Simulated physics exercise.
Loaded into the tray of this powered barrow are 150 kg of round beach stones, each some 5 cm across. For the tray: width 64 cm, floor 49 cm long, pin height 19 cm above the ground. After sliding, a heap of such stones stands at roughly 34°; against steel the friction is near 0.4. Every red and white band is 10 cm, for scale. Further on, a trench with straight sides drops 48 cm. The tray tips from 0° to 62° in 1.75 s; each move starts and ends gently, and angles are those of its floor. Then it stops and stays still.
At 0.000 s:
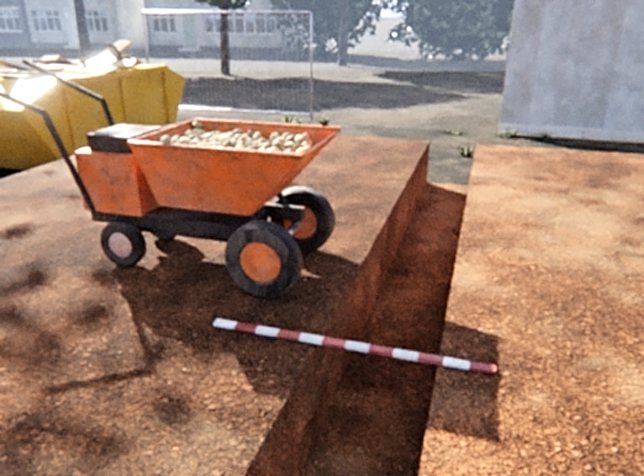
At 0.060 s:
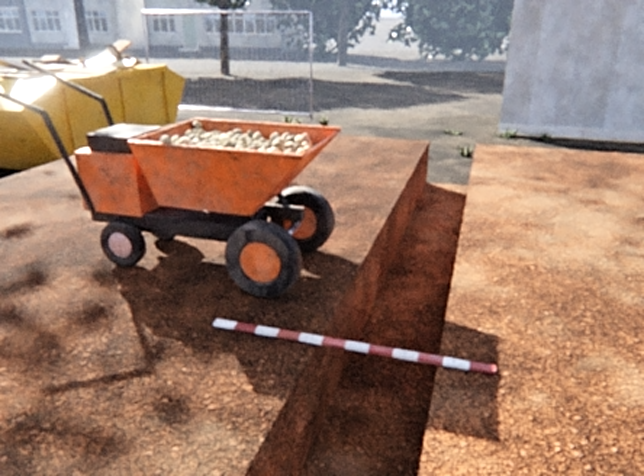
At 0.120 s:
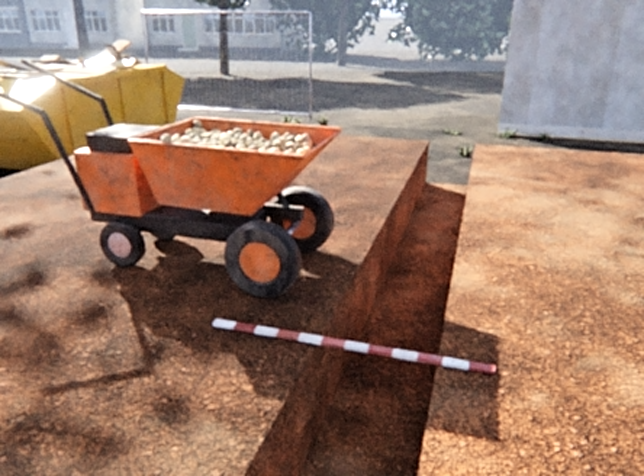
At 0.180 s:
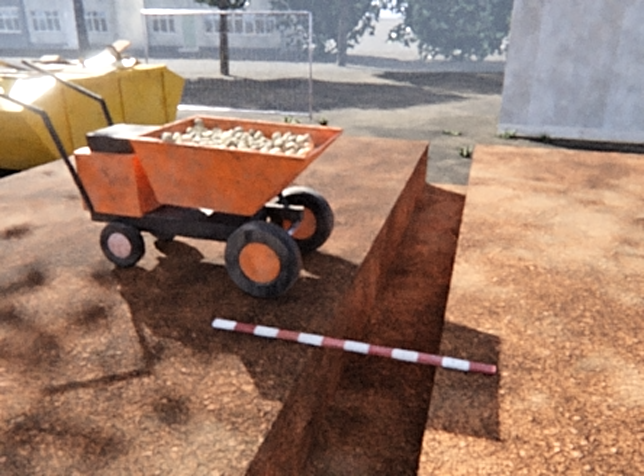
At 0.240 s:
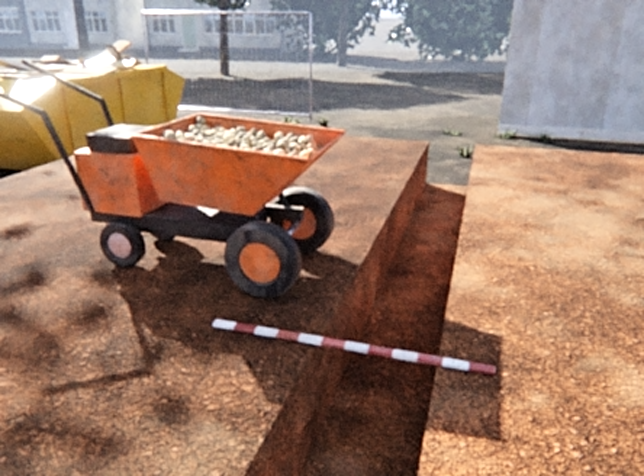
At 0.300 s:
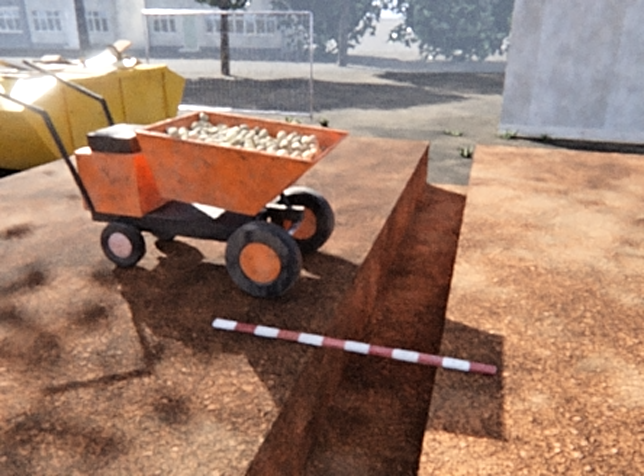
On a patch of brown ground beside a straight-sided trench, an orange powered barrow stood still, loaded with pale round stones, while its tray slowly tilted a little, the back edge lifting slightly.
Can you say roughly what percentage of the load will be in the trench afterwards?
Roughly 90 per cent, I would say.
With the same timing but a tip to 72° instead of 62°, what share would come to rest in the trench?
About 90%.
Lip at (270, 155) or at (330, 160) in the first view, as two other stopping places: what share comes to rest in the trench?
Some 100 and some 55 per cent, in that order.
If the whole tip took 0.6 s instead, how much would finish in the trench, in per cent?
In that case some 60 per cent.
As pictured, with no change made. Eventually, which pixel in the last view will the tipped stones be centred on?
Roughly (414, 356), I'd say.
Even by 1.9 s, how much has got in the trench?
About 35%.
After 1.3 s the floor is at 52°; 100 % in the tray; the foremost stones are at (389, 219).
After 1.9 s the floor is at 62°; 59 % in the tray, 37 % in the trench, 3 % past the trench; the foremost stones are at (489, 298).
After 2.2 s the floor is at 62°; 33 % in the tray, 58 % in the trench, 10 % past the trench; the foremost stones are at (554, 311).
After 4.2 s the floor is at 62°; 0 % in the tray, 90 % in the trench, 10 % past the trench; the foremost stones are at (590, 320).
